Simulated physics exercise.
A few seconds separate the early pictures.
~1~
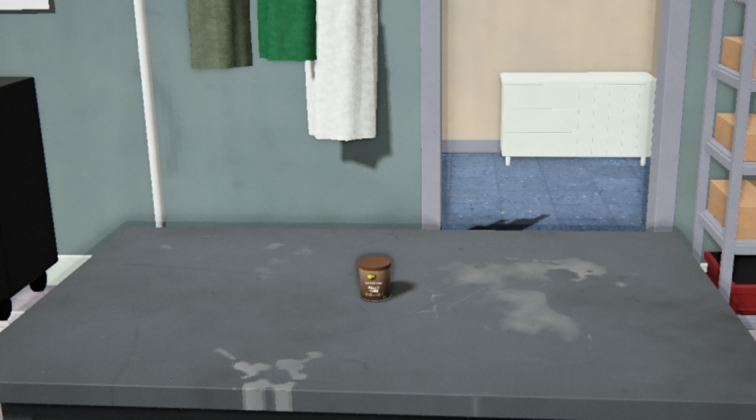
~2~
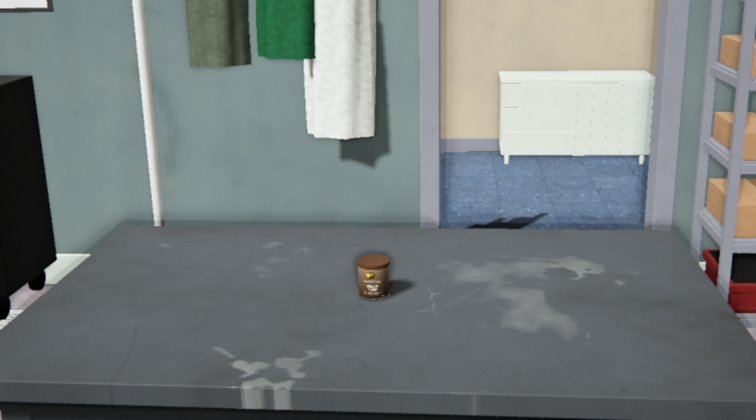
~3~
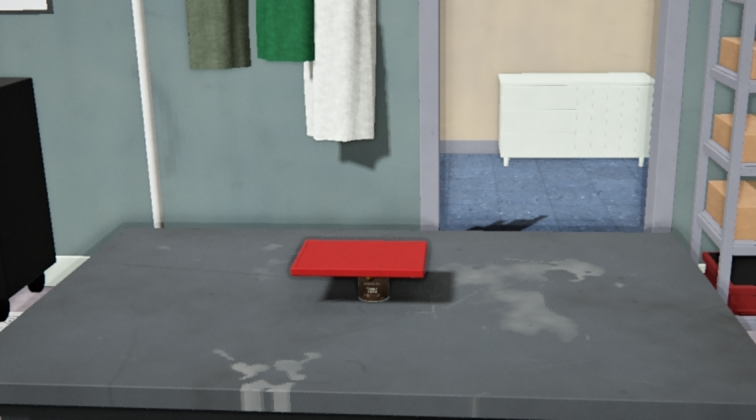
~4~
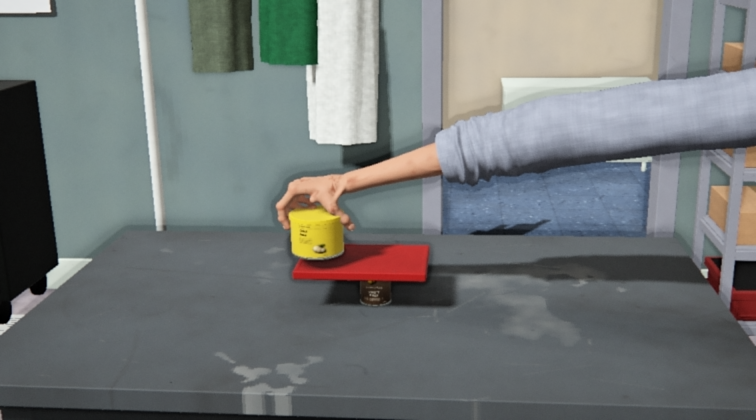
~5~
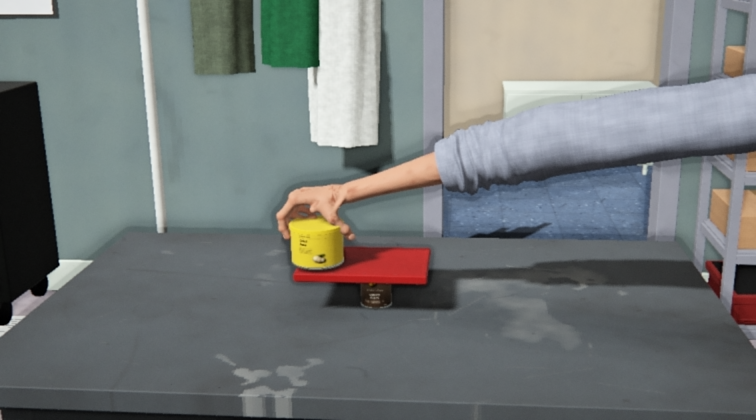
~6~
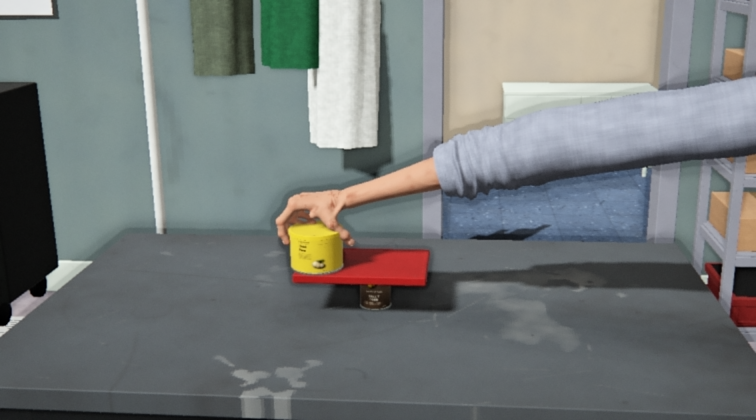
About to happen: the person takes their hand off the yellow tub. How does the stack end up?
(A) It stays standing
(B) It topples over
It topples over (B).
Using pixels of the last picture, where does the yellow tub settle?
Roughly pixel (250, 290) in the last picture.
Then, 0.30 s past the last view, yellow tub now fallen; red lid rocked 39° from its first pose.
Then, 0.60 s past the last view, red lid rocked 31° from its first pose.
Finally, fallen, yellow tub; moved from the start, red lid; brown tin still in place. Final places as the last picture's camera would see them, yellow tub near (251, 290). The stack gives way.
